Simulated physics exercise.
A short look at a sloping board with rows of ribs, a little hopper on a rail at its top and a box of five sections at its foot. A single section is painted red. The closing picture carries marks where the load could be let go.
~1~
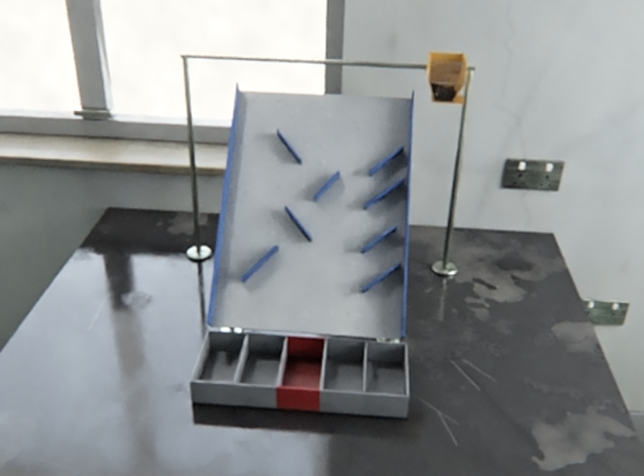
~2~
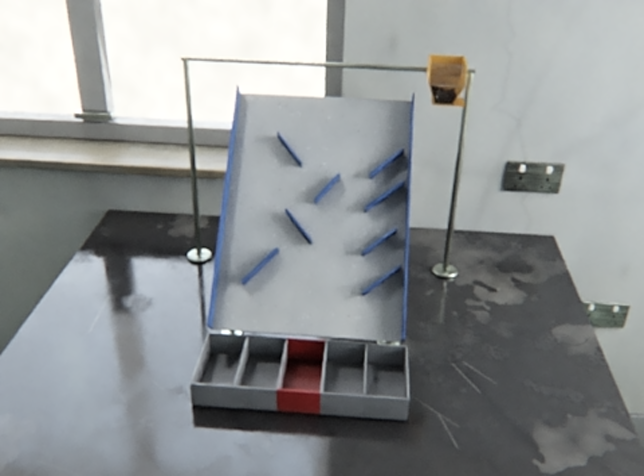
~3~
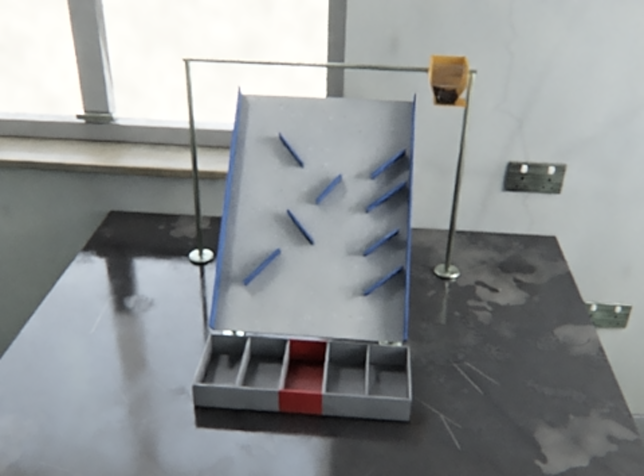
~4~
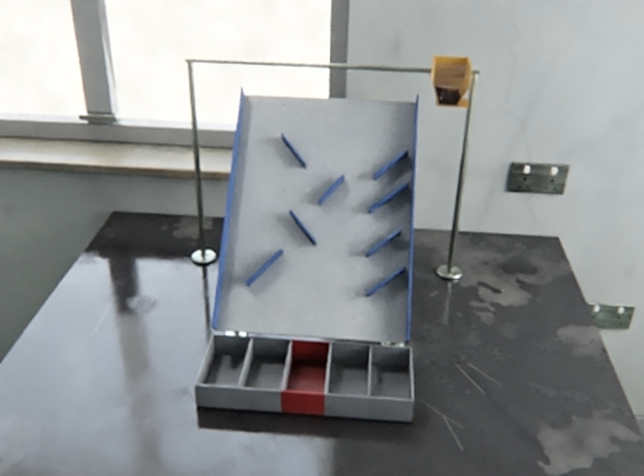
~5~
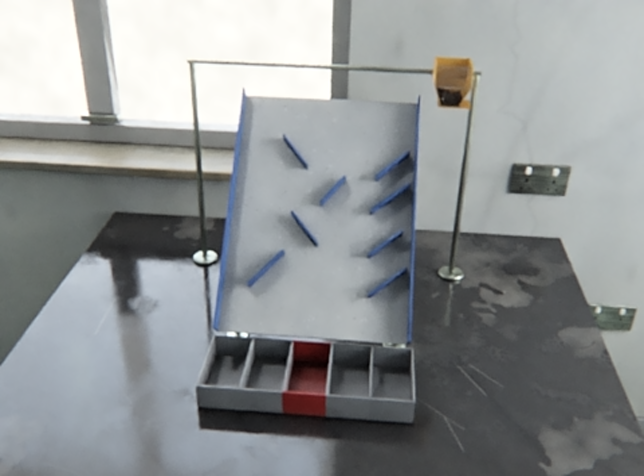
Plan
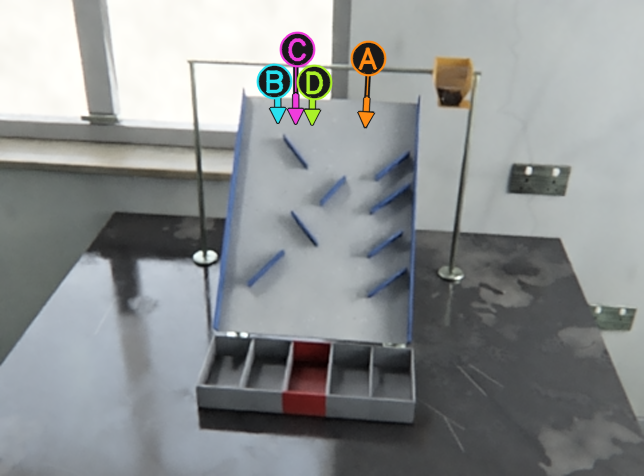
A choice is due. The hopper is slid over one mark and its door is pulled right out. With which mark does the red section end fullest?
A works best here.
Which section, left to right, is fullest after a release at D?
It is the fourth one.
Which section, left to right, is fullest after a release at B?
It is the first one.
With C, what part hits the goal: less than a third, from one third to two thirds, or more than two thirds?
It is less than a third.
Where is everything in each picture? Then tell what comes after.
The first frame shows hopper at (444, 91), chocolate balls, door shut.
The second frame shows ribs (278, 132) to (300, 162), (370, 174) to (404, 149), (315, 200) to (339, 173).
The third frame shows ribs (367, 208) to (406, 182), (287, 209) to (313, 241), (364, 253) to (398, 229).
The fourth frame shows ribs (246, 283) to (282, 249), (367, 294) to (406, 266).
The fifth frame shows red section at (304, 402), number 3 of 5 from the left.
On the marked copy, mark A meets the board at (365, 121); mark B meets the board at (277, 117); mark C meets the board at (295, 118); mark D meets the board at (312, 119).
Choosing A, about a third in the red section, about half in other sections, about a quarter outside the box.
Choosing B, none in the red section, most in other sections, a small part outside the box.
Choosing C, a stray few in the red section, most in other sections, about a quarter outside the box.
Choosing D, a stray few in the red section, most in other sections, a small part outside the box.
